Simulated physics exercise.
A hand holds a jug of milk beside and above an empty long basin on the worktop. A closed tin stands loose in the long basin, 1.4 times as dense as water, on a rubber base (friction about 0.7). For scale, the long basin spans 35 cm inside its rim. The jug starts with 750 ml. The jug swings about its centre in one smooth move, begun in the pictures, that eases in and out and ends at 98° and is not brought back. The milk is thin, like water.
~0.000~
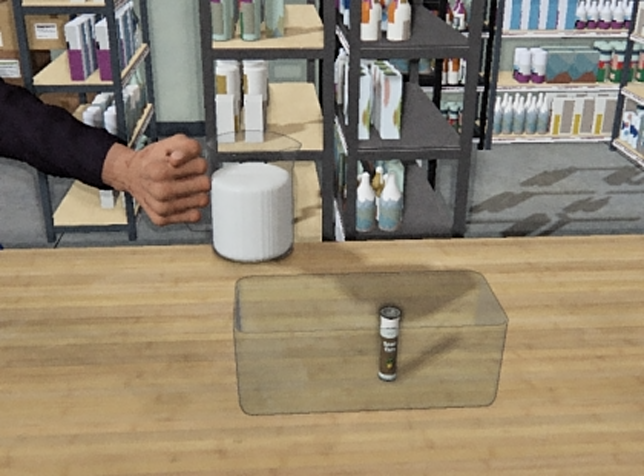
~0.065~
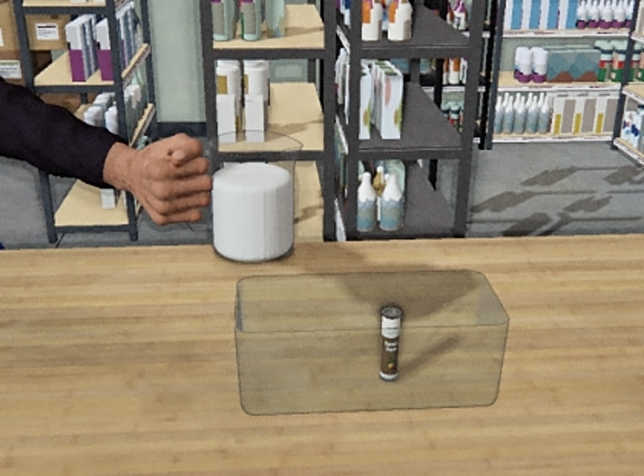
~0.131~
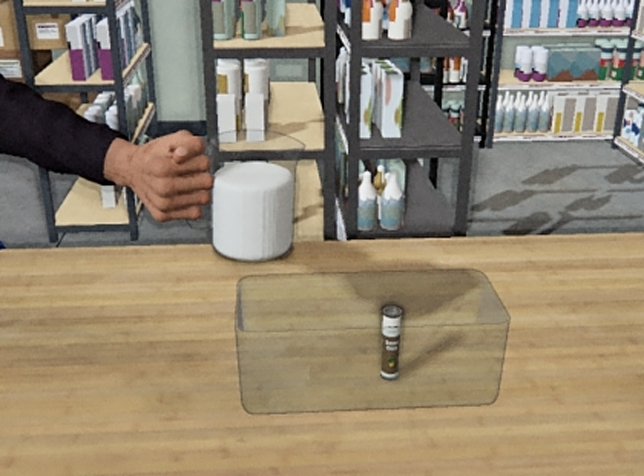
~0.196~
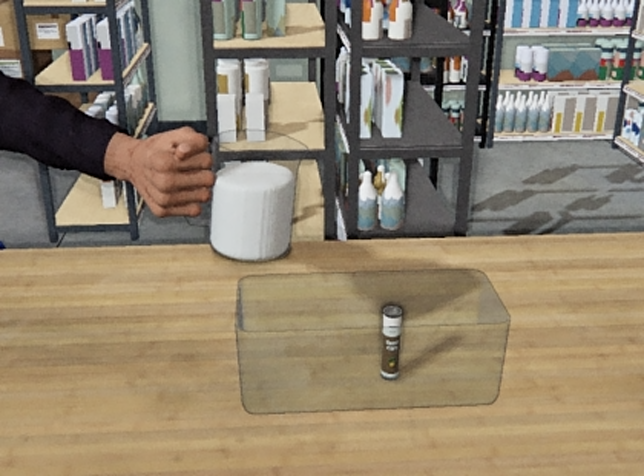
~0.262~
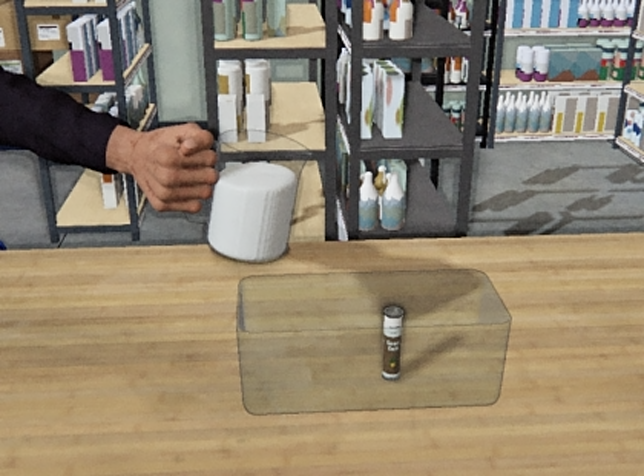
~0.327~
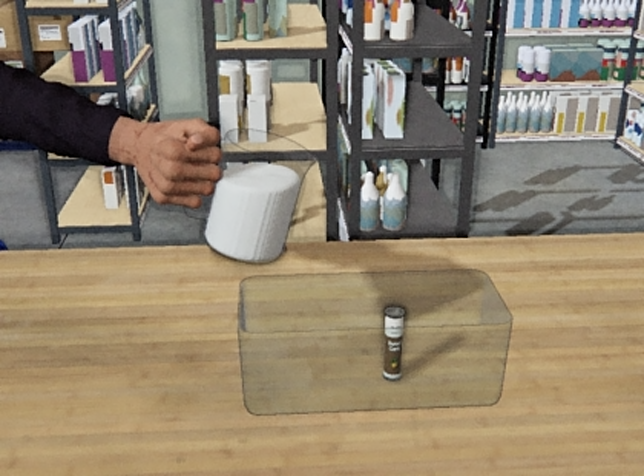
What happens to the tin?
The tin goes over.
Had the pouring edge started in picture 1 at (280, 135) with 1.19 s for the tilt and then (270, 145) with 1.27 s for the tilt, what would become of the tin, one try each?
First it stays up; then it keeps standing.
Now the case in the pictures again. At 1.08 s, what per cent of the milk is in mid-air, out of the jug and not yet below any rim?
Some 22 per cent.
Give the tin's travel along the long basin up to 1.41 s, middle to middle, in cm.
Some 9 cm.
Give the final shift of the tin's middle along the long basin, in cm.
About 8.5 cm.
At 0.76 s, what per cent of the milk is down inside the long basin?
Near 0 in a hundred.
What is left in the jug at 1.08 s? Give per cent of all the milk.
Some 50 per cent.
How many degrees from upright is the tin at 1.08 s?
It is at some 0°.
Then, 0.76 s in, the tilt is 64° and 94 per cent is still to pour; the tin stands where it began.
Then, 1.08 s in, the tilt is 93° and 51 per cent is still to pour; the tin stands 2 cm from where it began.
Then, 1.41 s in, the tilt is 98° and 13 per cent is still to pour; the tin lies on its side.
Then, 1.77 s in, the tilt is 98° and 2 per cent is still to pour; the tin lies on its side.
Finally, the tin lies on its side.
